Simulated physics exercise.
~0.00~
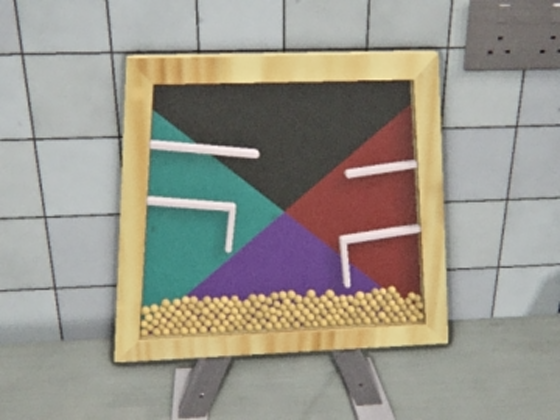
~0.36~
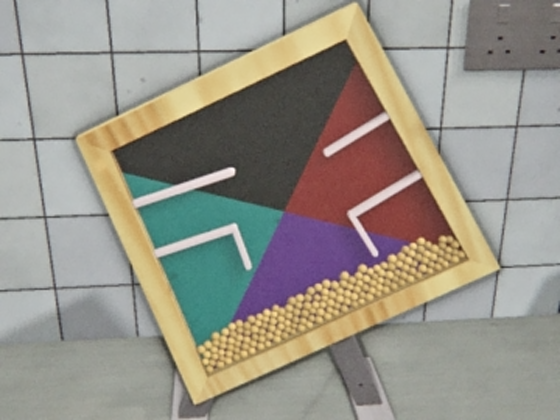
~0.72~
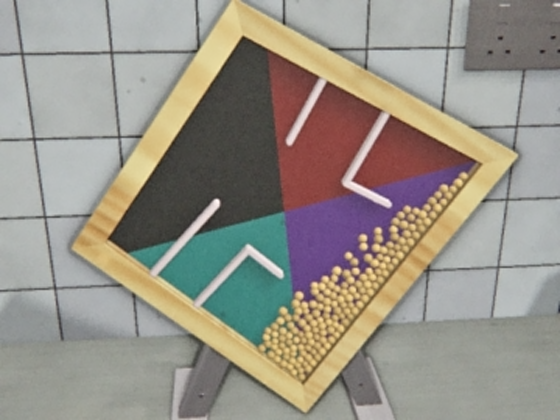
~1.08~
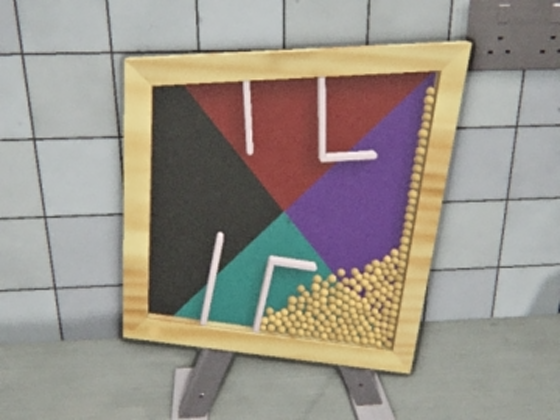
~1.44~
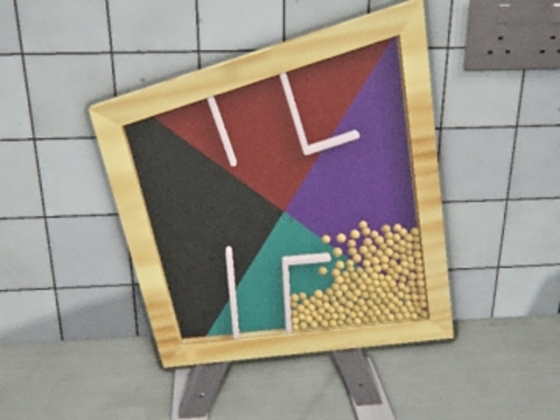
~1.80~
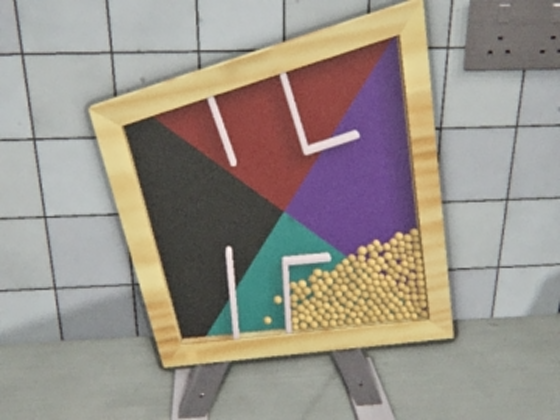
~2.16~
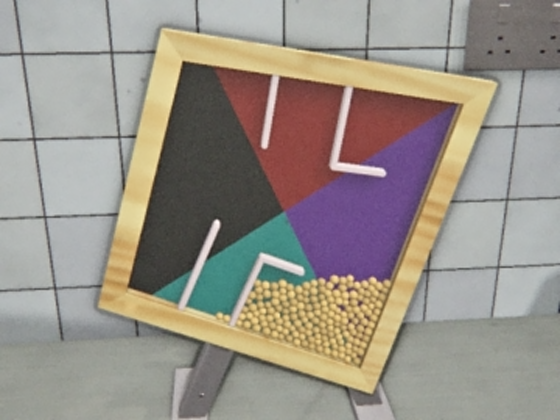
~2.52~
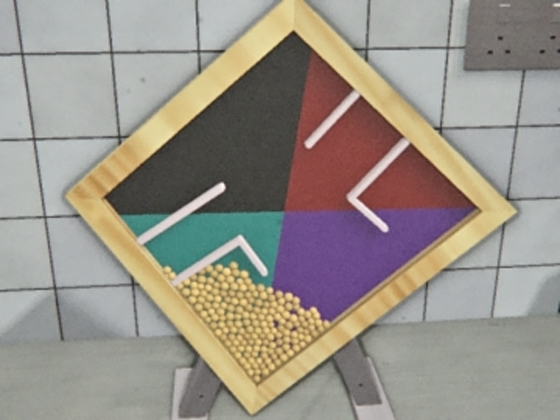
A framed box of beads turns anticlockwise, then partway back, beads settling at the bottom.
